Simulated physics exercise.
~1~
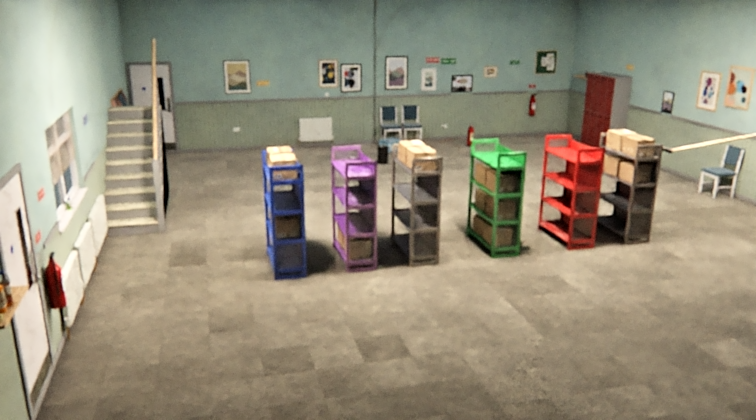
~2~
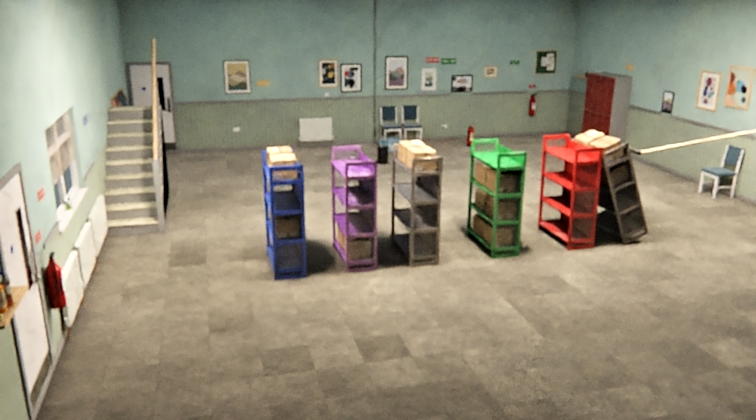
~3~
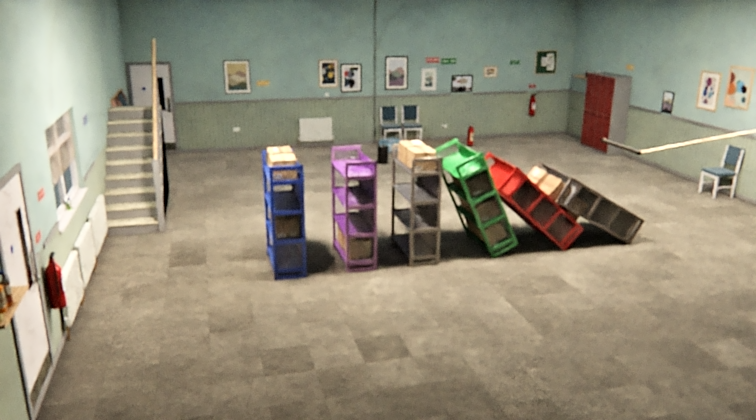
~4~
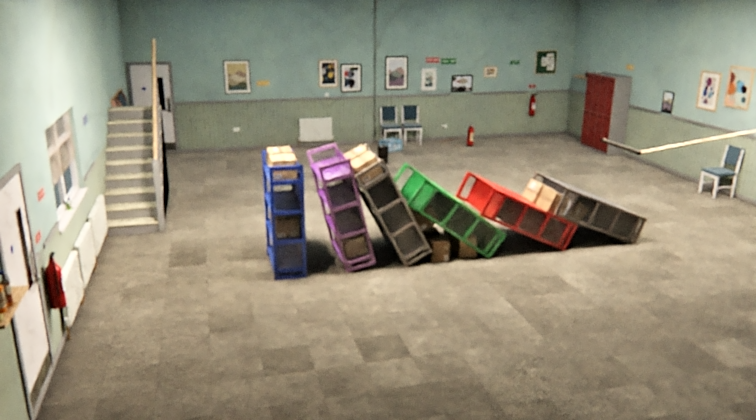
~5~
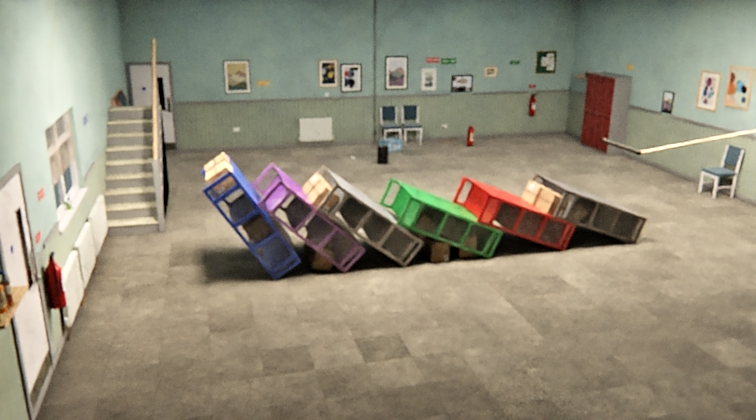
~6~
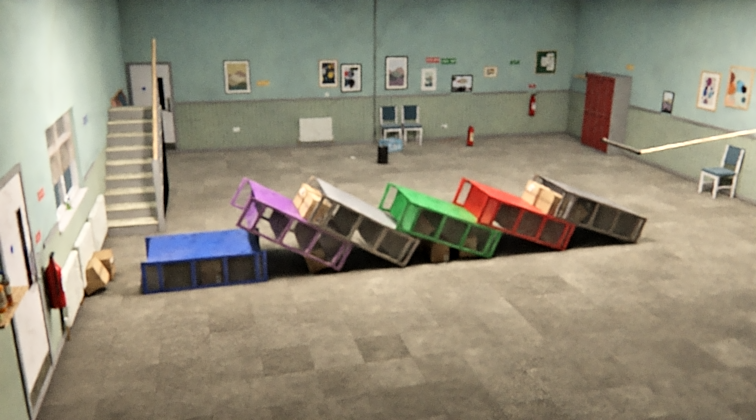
Six shelving units loaded with boxes stood in a row in a large room until the one on the far right tipped left, toppling the red, green, gray, purple and blue ones in turn, leaving the blue unit flat and the others leaning in a slanted line.
